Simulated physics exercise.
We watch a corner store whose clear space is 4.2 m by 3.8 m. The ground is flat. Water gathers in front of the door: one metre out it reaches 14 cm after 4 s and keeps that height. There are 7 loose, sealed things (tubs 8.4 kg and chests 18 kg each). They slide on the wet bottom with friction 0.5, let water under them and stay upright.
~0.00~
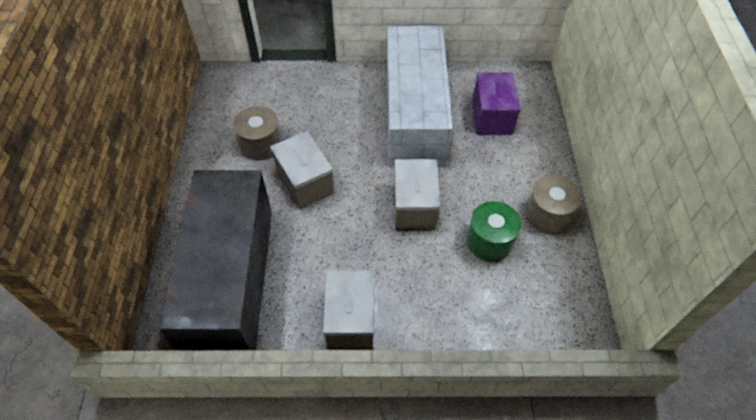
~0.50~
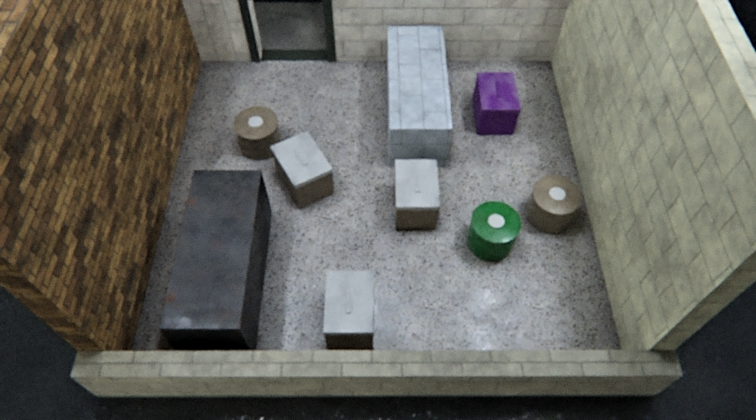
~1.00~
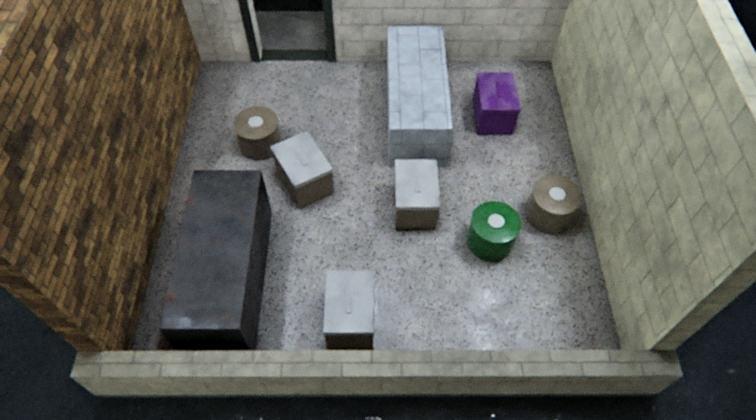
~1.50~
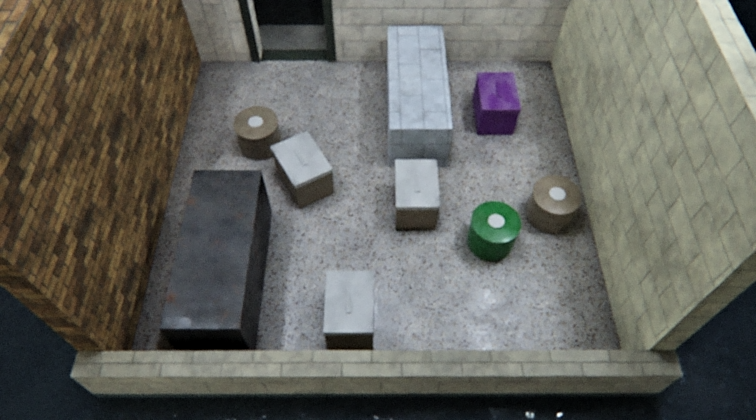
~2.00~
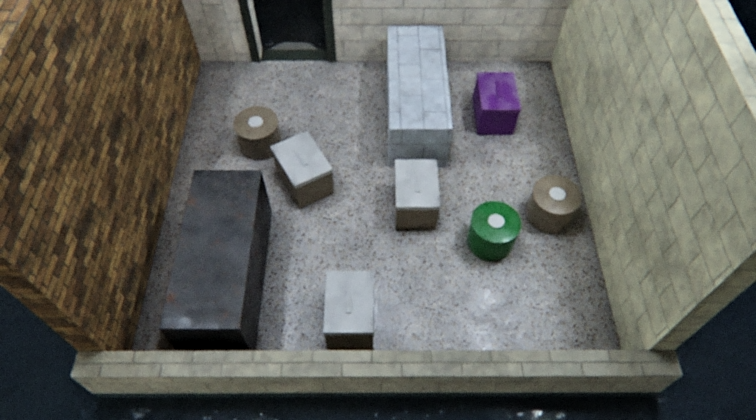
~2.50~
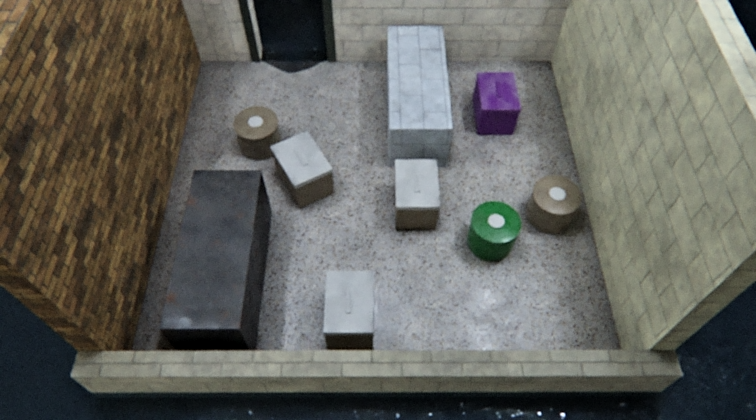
Dark water gathers outside the doorway at the back and barely creeps in at its sill, while the purple chest, green tub, pale boxes and brown tubs stay still on the speckled floor between the walls.
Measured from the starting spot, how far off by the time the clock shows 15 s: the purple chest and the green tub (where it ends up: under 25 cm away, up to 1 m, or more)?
The purple chest stays put; the green tub stays put.
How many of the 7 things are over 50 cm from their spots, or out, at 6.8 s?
By then 1.
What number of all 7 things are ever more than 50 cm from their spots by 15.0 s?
I count 2.
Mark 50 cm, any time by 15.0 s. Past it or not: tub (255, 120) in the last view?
It is more.
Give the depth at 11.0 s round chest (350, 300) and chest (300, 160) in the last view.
About 5 and 6 cm.
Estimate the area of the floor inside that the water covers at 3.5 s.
Roughly 1.5 m2.
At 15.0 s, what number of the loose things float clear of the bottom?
At that moment 2.
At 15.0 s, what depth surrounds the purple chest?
Roughly 2 cm.
After 3.5 s the purple chest is near (498, 90), 0.0 m from its start, aground; the green tub is near (496, 221), 0.0 m from its start, aground; 0 afloat.
After 6.8 s the purple chest is near (498, 90), 0.0 m from its start, aground; the green tub is near (496, 221), 0.0 m from its start, aground; 1 afloat.
After 11.0 s the purple chest is near (498, 90), 0.0 m from its start, aground; the green tub is near (496, 221), 0.0 m from its start, aground; 1 afloat.
After 15.0 s the purple chest is near (498, 90), 0.0 m from its start, aground; the green tub is near (496, 221), 0.0 m from its start, aground; 2 afloat.
